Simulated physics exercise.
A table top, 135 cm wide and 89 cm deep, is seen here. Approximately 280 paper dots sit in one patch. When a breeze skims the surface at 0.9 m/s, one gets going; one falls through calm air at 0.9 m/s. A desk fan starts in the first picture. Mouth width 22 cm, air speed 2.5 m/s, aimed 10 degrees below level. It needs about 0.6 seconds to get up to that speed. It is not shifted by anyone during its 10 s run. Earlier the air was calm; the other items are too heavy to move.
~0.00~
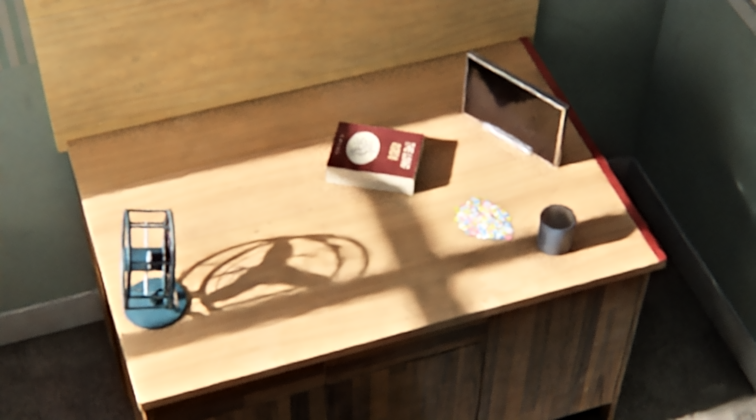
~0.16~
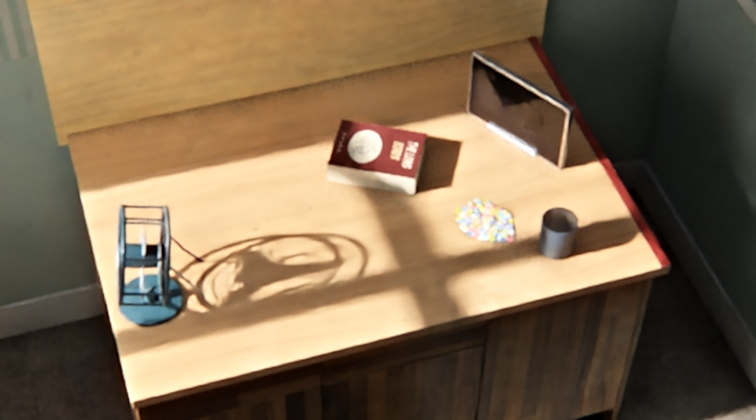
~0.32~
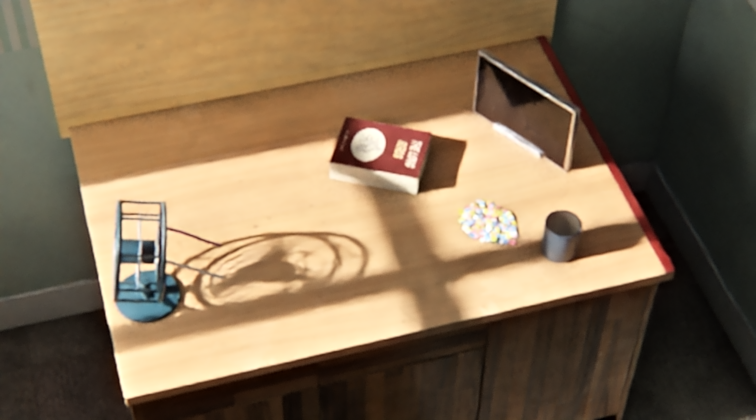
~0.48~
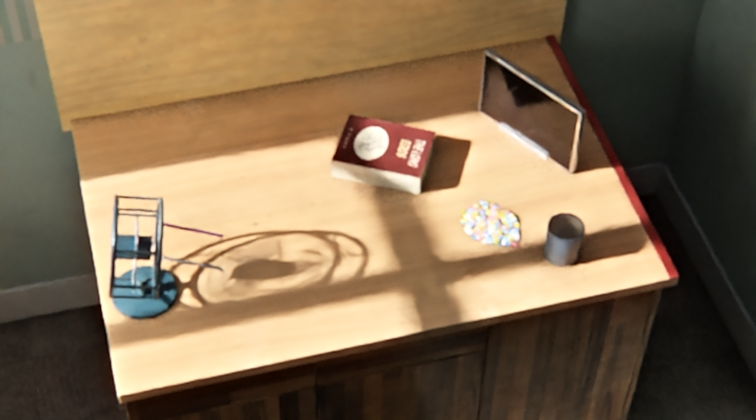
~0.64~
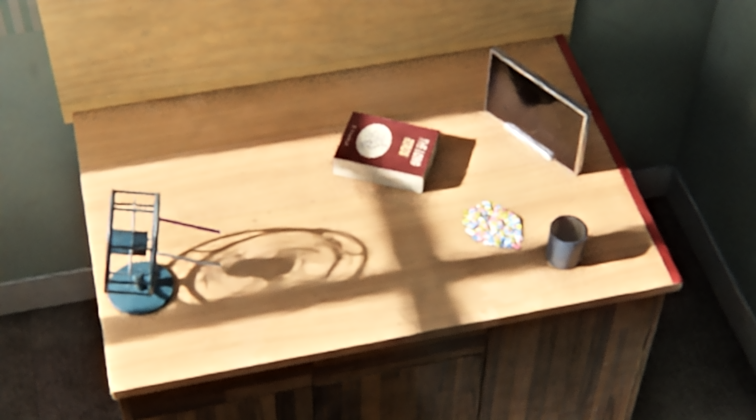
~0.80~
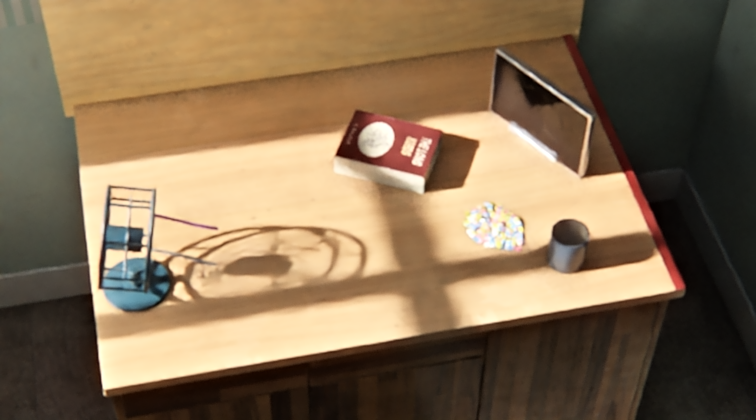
On a sunlit wooden desk, a small blue fan starting to spin at left while book, pastel paper dots, mug and laptop stay still.
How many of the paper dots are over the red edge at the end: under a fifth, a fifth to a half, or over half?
The amount is greater than half.
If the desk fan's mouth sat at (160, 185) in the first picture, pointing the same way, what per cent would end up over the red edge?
80 per cent.
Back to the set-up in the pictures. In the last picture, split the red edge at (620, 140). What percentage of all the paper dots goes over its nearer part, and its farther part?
90 % nearer, 0 % farther.
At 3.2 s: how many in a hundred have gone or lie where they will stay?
Roughly 90 % of them.
After 2.0 s, 22 % are on the move or not yet settled, 87 % are over the red edge.
After 3.2 s, 8 % are on the move or not yet settled, 89 % are over the red edge.
After 5.5 s, 6 % are on the move or not yet settled, 90 % are over the red edge.
After 10.0 s, at the end, 91 % are over the red edge.
